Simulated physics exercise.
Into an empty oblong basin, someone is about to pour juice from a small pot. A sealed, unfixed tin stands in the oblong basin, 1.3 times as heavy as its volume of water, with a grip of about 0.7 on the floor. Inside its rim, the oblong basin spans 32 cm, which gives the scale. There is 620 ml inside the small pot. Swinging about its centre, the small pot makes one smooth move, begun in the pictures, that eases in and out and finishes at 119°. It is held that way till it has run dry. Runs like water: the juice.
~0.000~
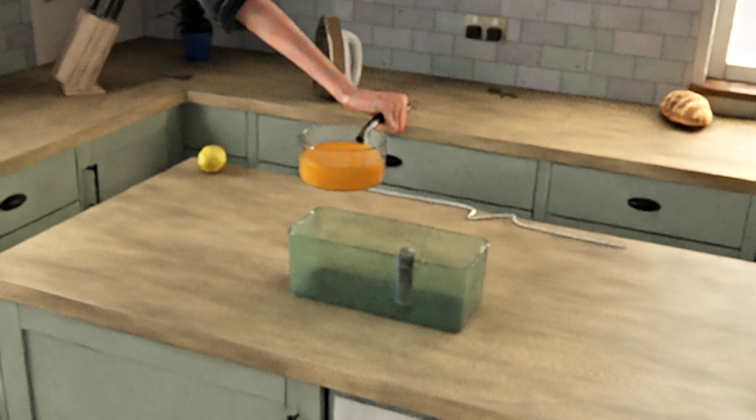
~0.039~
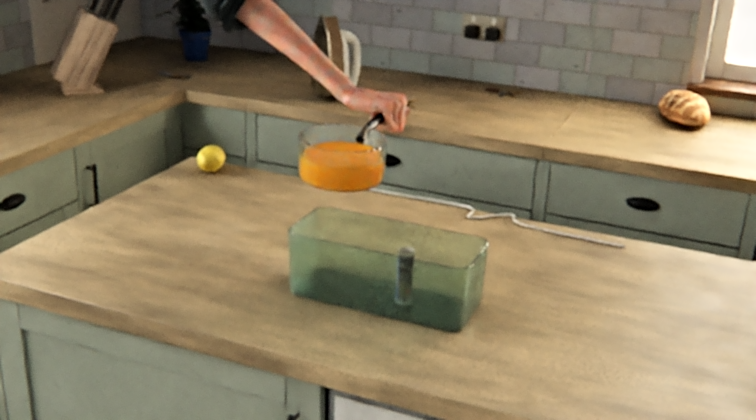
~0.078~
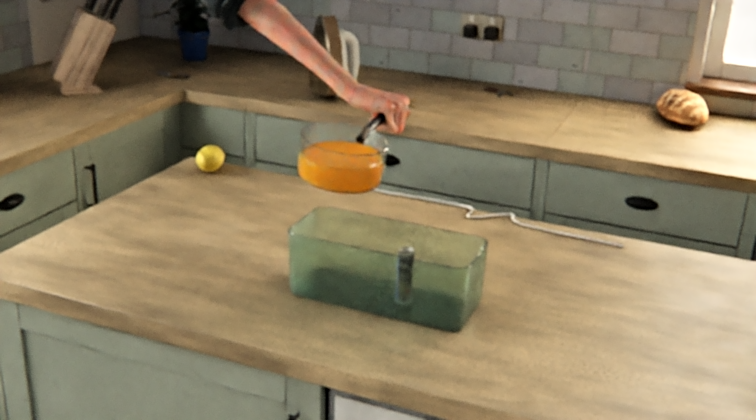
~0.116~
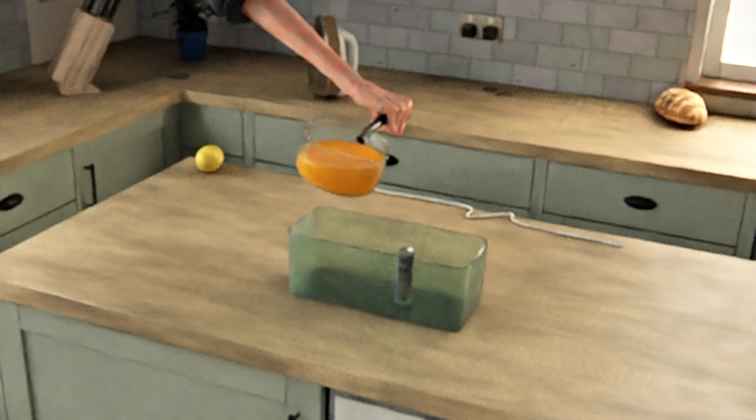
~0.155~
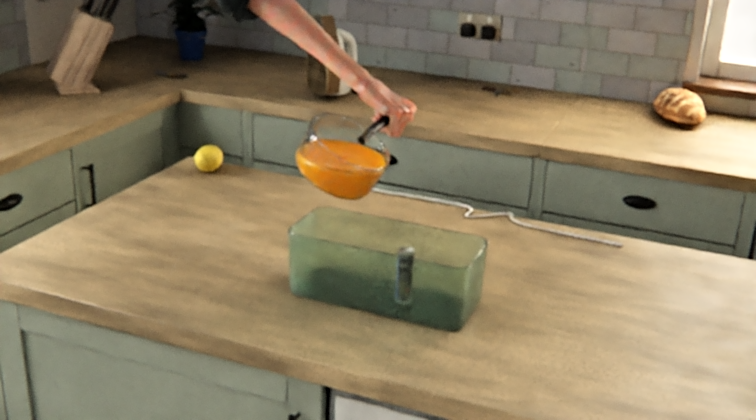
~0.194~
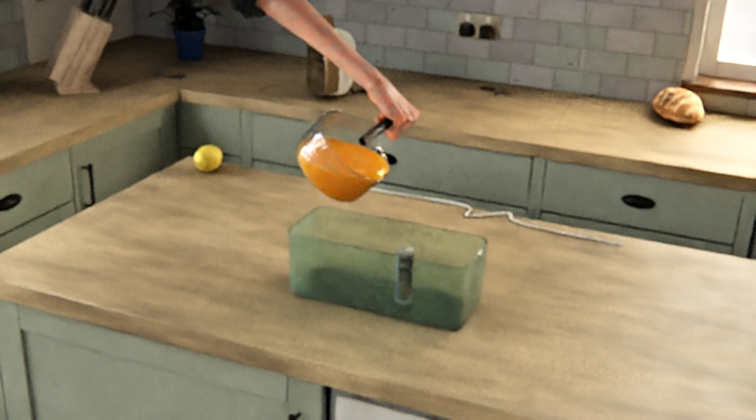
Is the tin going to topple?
Yes.
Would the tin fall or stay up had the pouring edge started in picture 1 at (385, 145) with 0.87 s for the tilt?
Then the tin remains standing.
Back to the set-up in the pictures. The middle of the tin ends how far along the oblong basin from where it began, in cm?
Looks like roughly 7.5 cm in total.
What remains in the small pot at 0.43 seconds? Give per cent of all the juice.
About 12 percent.
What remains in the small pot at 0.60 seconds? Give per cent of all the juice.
Share remaining: Approx. 1 %.
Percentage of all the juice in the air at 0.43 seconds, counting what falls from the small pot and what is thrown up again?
Roughly 36 percent.
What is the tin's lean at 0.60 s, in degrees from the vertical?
Roughly 15°.
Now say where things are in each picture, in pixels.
Tilt 0°; pouring edge (383, 145); surface from (307, 147) to (382, 160); the oblong basin's rim runs from (303, 220) to (479, 256); the tin's top is at (407, 253), in the first frame.
Tilt 2°; pouring edge (383, 147); surface from (307, 147) to (382, 161), in the second frame.
Tilt 8°; pouring edge (384, 151); surface from (307, 146) to (382, 161), in the third frame.
Tilt 16°; pouring edge (385, 158); surface from (307, 145) to (383, 163), in the fourth frame.
Tilt 28°; pouring edge (385, 168); surface from (305, 142) to (384, 166), in the fifth frame.
Tilt 42°; pouring edge (383, 178); surface from (306, 138) to (378, 166); 1 per cent is over the edge, in the sixth frame.
After 0.43 s the tilt is 116° and 12 per cent is still to pour; the tin stands where it began.
After 0.60 s the tilt is 119° and 1 per cent is still to pour; the tin leans 16°.
After 0.78 s the tilt is 119° and 0 per cent is still to pour; the tin leans 33°.
After 0.98 s the tilt is 119° and 0 per cent is still to pour; the tin lies on its side.
In the end the tin lies on its side.
